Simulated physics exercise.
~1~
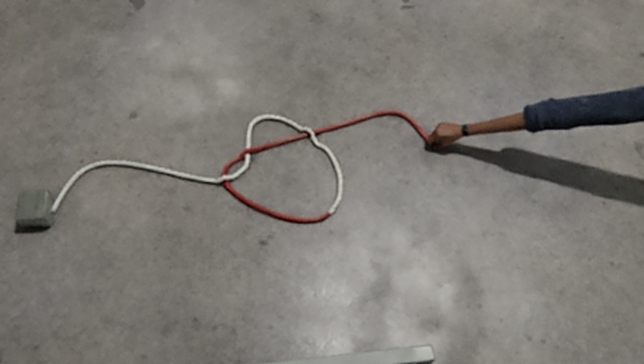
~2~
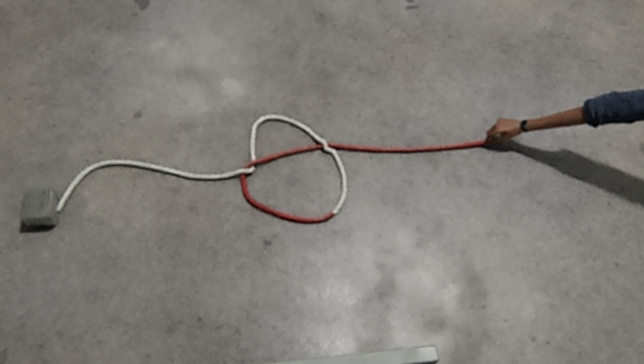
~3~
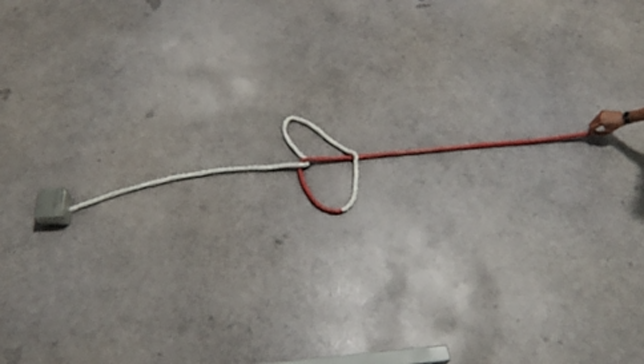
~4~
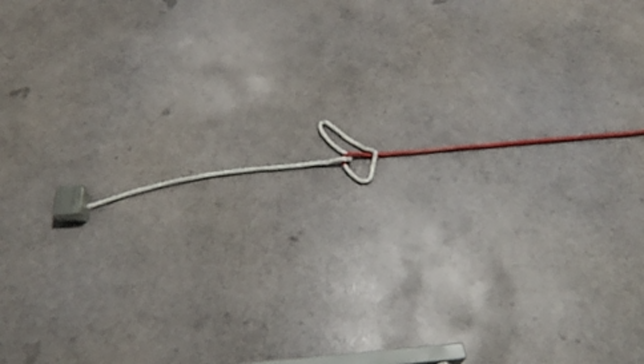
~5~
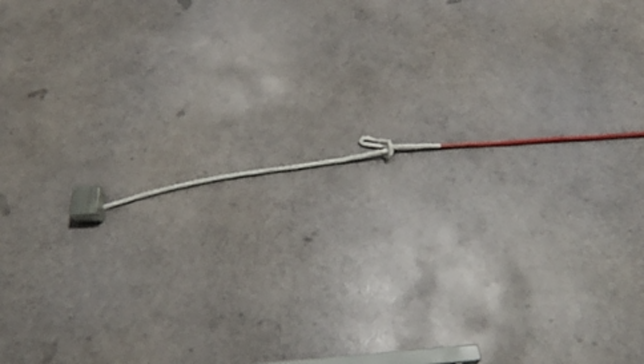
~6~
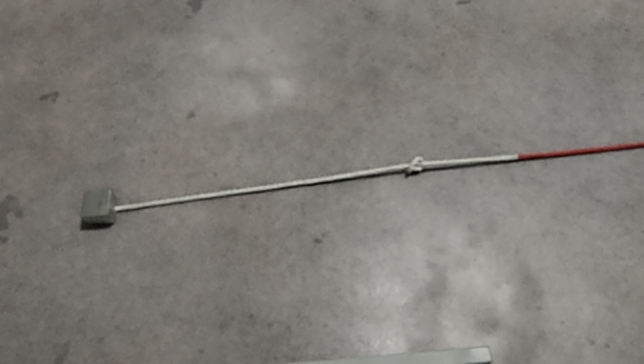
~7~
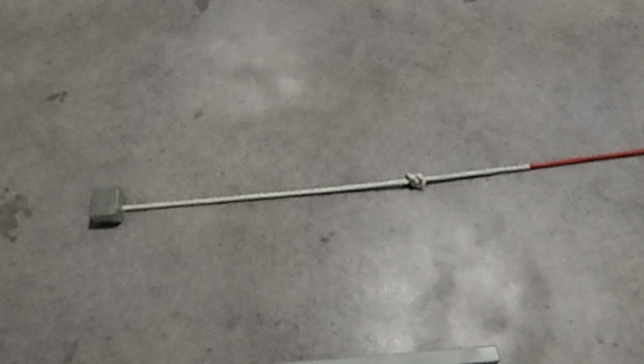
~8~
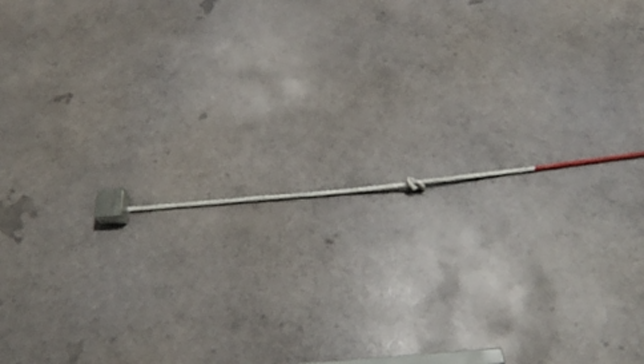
A hand pulled the red end of a looped red and white rope to the right across a concrete floor, its other end fixed to a gray block, and the loops shrank until a small, tight knot remained in the white part.
